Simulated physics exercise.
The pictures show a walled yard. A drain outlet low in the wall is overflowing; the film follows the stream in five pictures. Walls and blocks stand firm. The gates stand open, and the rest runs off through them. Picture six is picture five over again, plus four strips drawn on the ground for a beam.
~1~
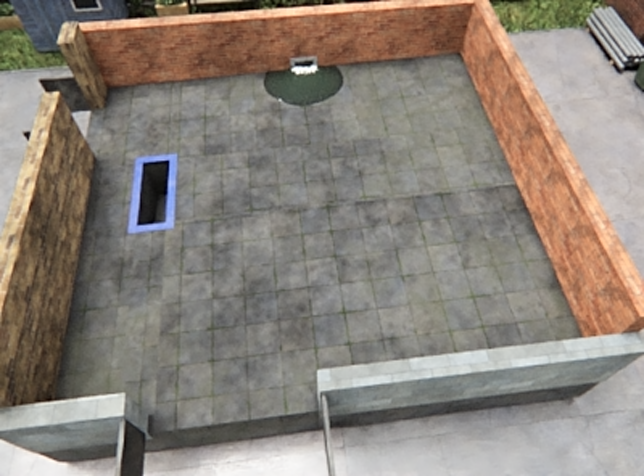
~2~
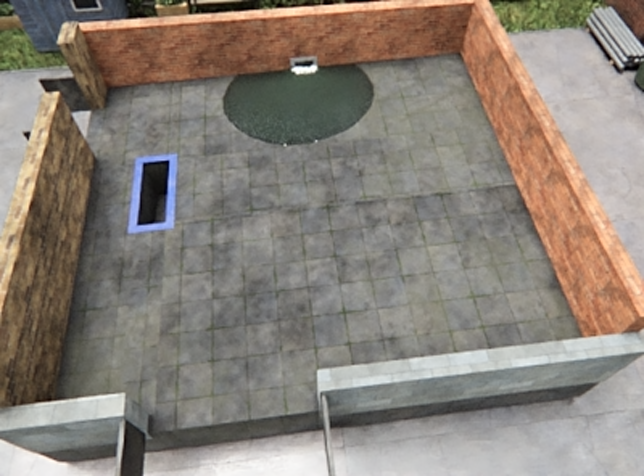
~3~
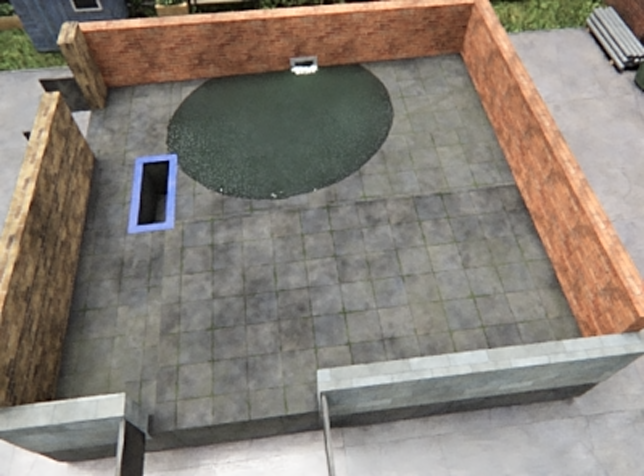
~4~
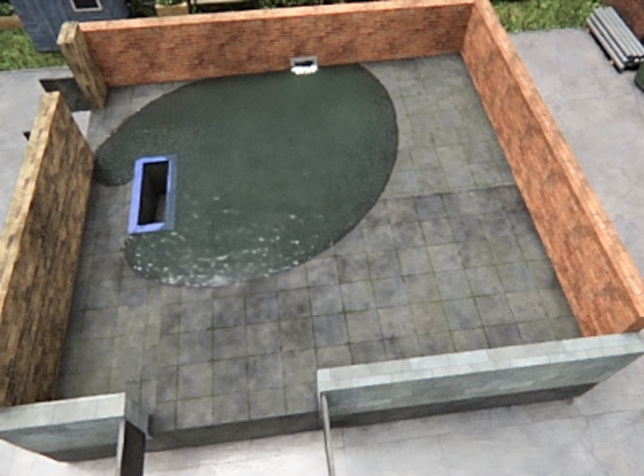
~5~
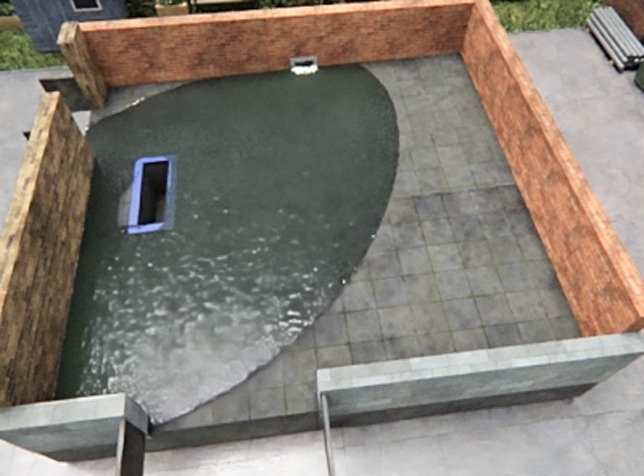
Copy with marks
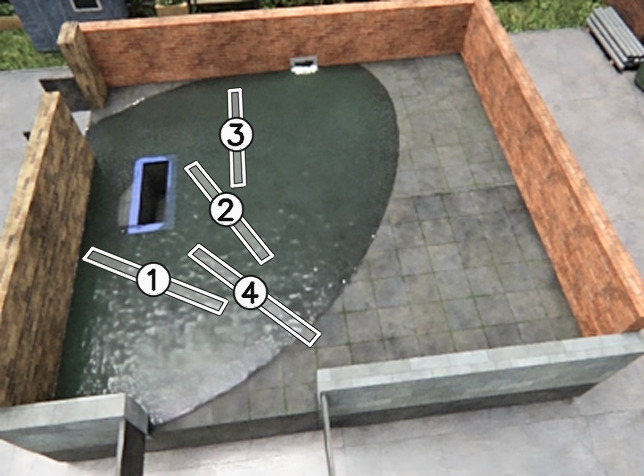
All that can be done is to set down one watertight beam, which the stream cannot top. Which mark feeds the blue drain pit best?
Use spot 1.
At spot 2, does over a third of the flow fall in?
No, it does not.
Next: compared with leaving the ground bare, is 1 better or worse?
Better.
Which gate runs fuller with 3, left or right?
The right gate.
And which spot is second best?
That would be 4.
On the marked copy, 1 from (88, 253) to (223, 307); 2 from (191, 165) to (266, 259); 3 from (238, 185) to (234, 90); 4 from (194, 250) to (314, 339).
With 1, about 56 % of the stream runs into the blue drain pit, about 42 % out by the gates.
With 2, about 16 % of the stream runs into the blue drain pit, about 82 % out by the gates.
With 3, about 14 % of the stream runs into the blue drain pit, about 86 % out by the gates.
With 4, about 42 % of the stream runs into the blue drain pit, about 56 % out by the gates.
